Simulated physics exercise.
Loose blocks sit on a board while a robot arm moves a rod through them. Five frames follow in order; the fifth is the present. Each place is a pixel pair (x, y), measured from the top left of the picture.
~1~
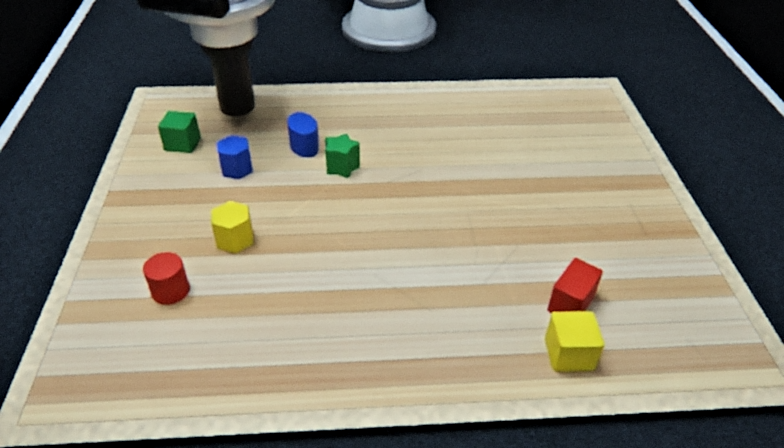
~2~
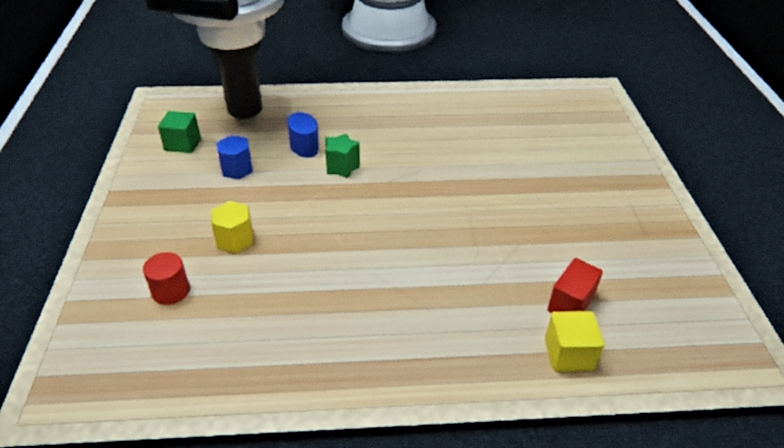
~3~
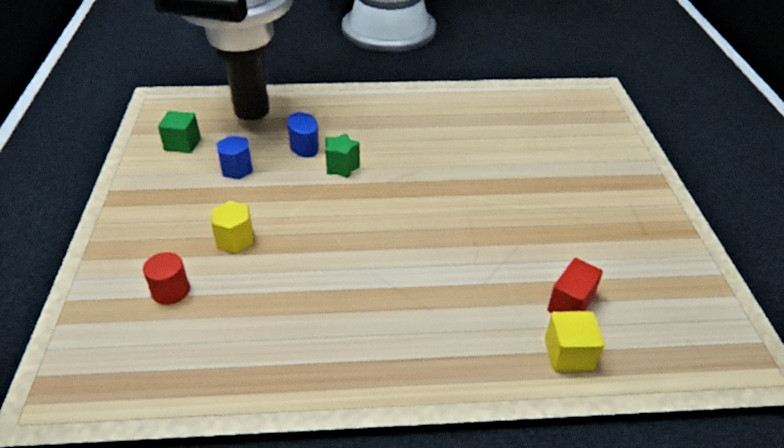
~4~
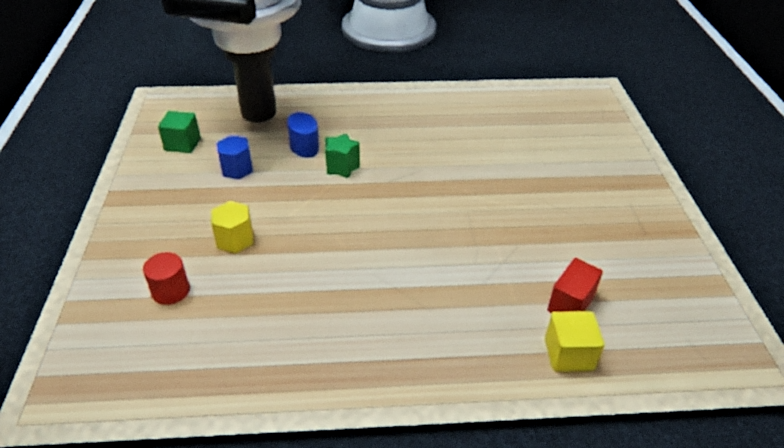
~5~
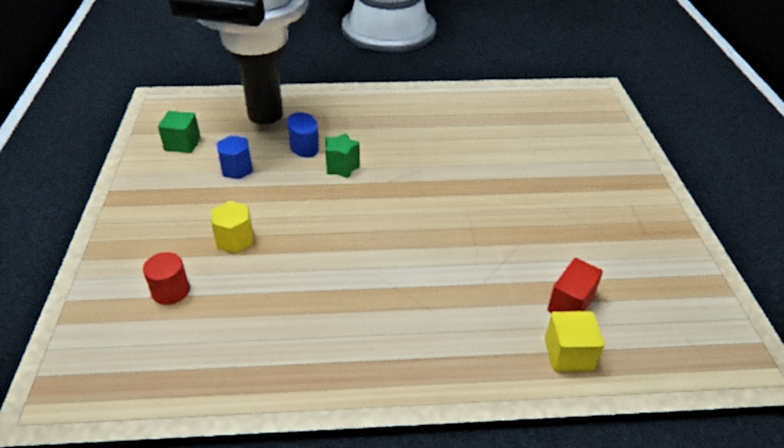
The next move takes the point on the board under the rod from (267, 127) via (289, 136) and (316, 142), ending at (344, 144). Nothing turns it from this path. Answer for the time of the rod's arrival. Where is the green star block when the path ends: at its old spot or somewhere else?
It gets moved.
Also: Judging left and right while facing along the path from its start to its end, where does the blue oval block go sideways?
It moves over to the right.
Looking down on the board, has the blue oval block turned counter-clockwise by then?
No - that is not the case.
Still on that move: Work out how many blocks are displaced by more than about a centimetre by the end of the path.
I reckon the push displaces two of the blocks by more than 1 cm.
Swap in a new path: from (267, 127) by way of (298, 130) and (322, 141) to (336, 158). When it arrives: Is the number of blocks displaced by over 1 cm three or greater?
No
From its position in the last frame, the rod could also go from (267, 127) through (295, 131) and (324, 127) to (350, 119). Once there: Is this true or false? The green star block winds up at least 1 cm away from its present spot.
False - the claim does not hold.
On the path given first. One third of the way, rod (289, 125); blue oval block (311, 127).
Two thirds of the way, rod (316, 130); blue oval block (326, 136), turned 60° clockwise; green star block (345, 148), turned 25° anticlockwise.
At the end, rod (344, 132); blue hexagon still; blue oval block (335, 139), turned 100° clockwise; green star block (352, 153).
